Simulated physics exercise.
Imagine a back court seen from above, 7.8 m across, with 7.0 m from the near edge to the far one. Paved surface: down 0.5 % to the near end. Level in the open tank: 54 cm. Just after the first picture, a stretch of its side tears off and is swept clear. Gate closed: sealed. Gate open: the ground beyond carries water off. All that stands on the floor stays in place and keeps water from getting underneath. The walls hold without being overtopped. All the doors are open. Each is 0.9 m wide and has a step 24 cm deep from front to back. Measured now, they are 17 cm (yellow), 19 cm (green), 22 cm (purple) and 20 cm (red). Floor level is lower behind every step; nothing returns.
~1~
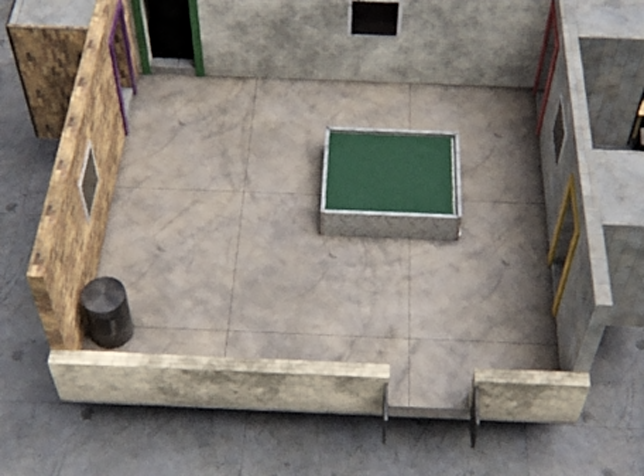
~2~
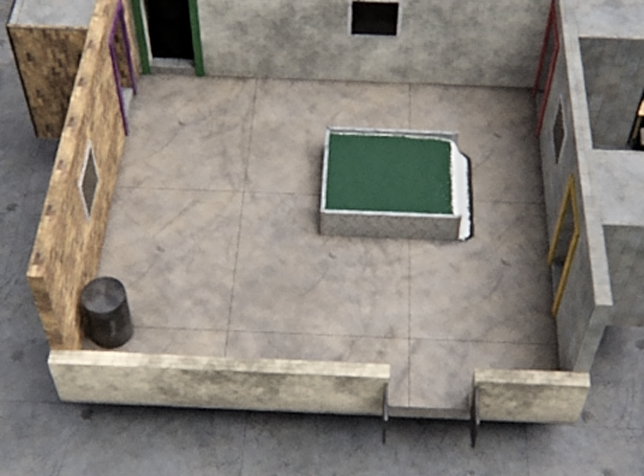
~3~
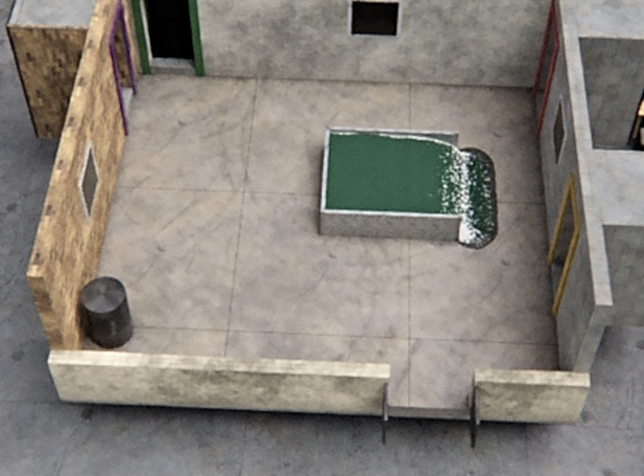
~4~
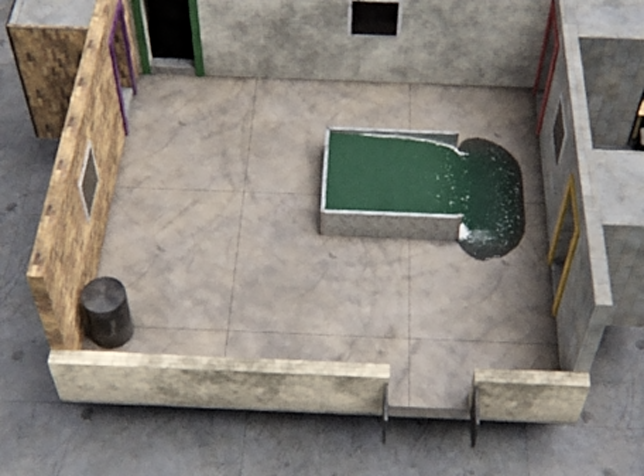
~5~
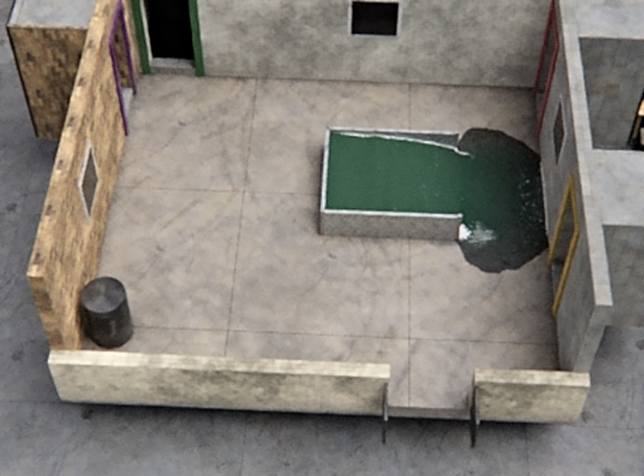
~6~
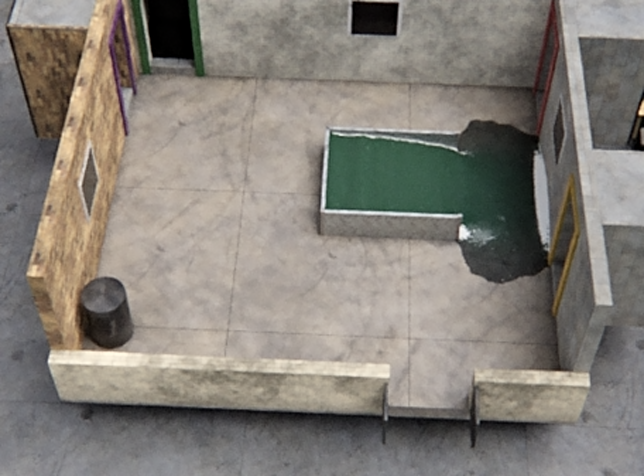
Green water pours out through the open right side of a low rectangular tank in a walled, paved court, seen from high above by a still camera. A dark barrel stands at the lower left, with a purple-framed door on the left wall and red and yellow ones on the right. White froth flecks the flow as it spreads rightward in a widening dark pool and reaches the right wall.
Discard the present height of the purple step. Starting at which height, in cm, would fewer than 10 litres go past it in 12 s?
Starting at roughly 7 cm.
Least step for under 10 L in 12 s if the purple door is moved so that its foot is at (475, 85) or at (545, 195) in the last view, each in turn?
First place around 20 cm, second around 34 cm.
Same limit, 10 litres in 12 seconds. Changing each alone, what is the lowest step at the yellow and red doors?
Close to 13.5 cm (yellow) and close to 21 cm (red).
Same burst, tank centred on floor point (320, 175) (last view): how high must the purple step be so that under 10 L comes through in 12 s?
Roughly 8.5 centimetres.
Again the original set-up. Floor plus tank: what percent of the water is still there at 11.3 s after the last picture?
About 88 in every hundred.
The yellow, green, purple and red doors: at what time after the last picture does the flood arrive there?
Door yellow: 0.2 seconds; door green: 4.5 seconds; door purple: 5.0 seconds; door red: 0.4 seconds.
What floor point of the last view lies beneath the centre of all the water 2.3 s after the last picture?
The water is centred around (473, 207) in the last picture's pixels.
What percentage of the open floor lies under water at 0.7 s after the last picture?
10 %.
Then, 0.7 s after the last picture water covers 10 % of the floor, deepest (38 cm) near (543, 199); it has not reached the purple door.
Then, 2.3 s after the last picture water covers 25 % of the floor, deepest (32 cm) near (533, 93); it has not reached the purple door.
Then, 11.3 s after the last picture water covers 95 % of the floor, deepest (8 cm) near (121, 381); 5 cm at the purple door, 0 litres in over its 22 cm step.
At the purple door as built, the water peaked near 10 cm, 6.7 s after the last picture.
Run again over the same 12 s with other heights there, 14 litres in over 6.5 cm, 4 litres over 8 cm. The limit of 10 litres is kept from about 7 cm up.
